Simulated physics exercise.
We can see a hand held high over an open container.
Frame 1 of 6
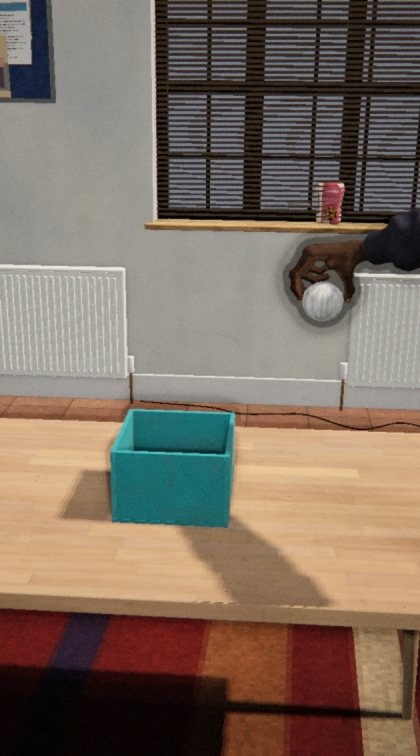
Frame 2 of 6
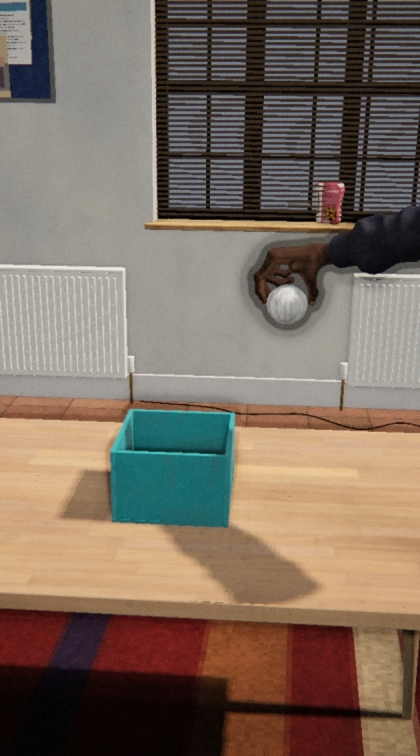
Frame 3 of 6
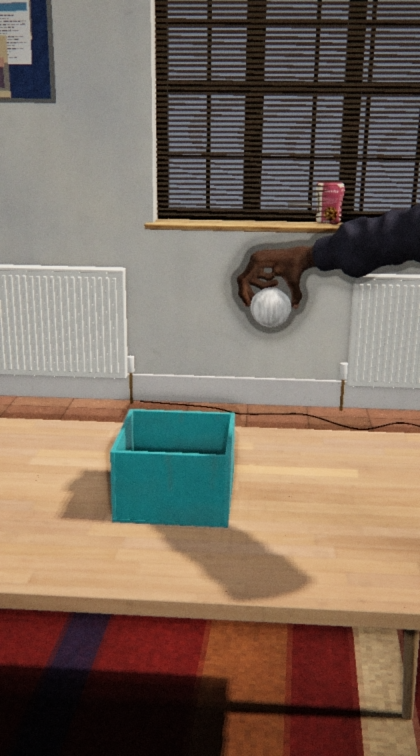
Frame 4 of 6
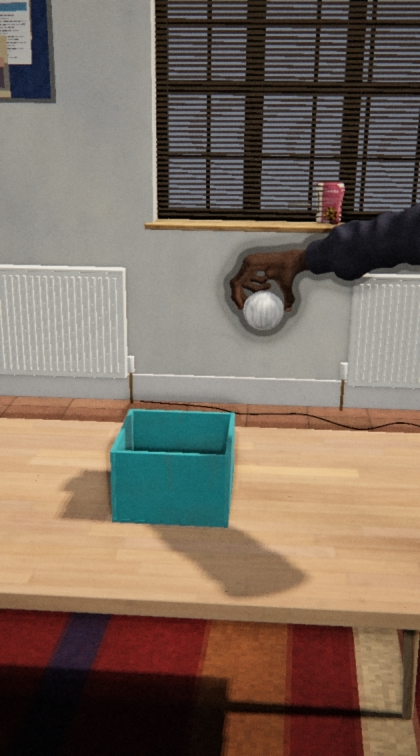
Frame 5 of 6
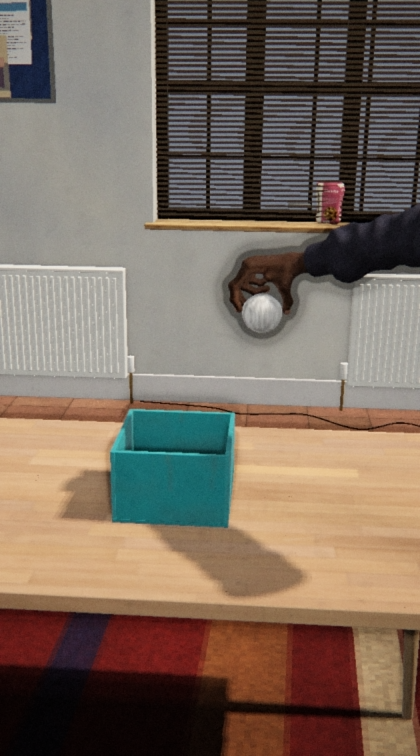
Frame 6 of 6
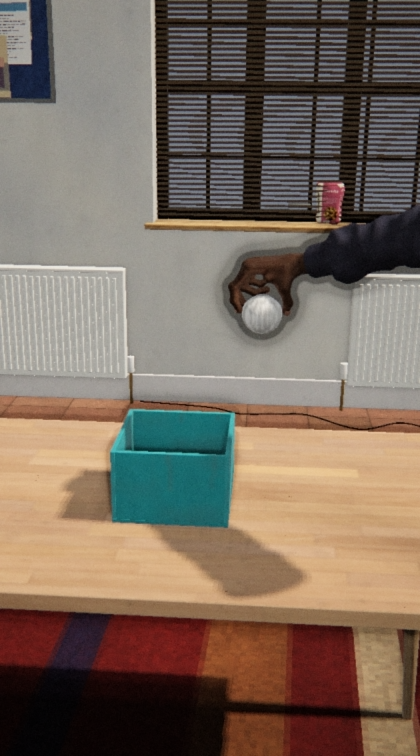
In this clip, a hand holding a white onion moves left from the right side above a wooden table with an open teal container, lowering slightly as it slows, then stays nearly still with the onion in its grip.
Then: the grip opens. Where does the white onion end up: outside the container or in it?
My guess is it's going to be off target.
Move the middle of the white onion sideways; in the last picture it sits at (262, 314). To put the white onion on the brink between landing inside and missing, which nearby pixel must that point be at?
Turning point: About (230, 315).
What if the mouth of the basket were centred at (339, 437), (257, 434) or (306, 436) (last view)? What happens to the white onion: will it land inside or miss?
Out, In, In.
Then, 0.20 s after the last picture, white onion falling near (260, 381).
At rest, the white onion ends up outside, near (256, 486).
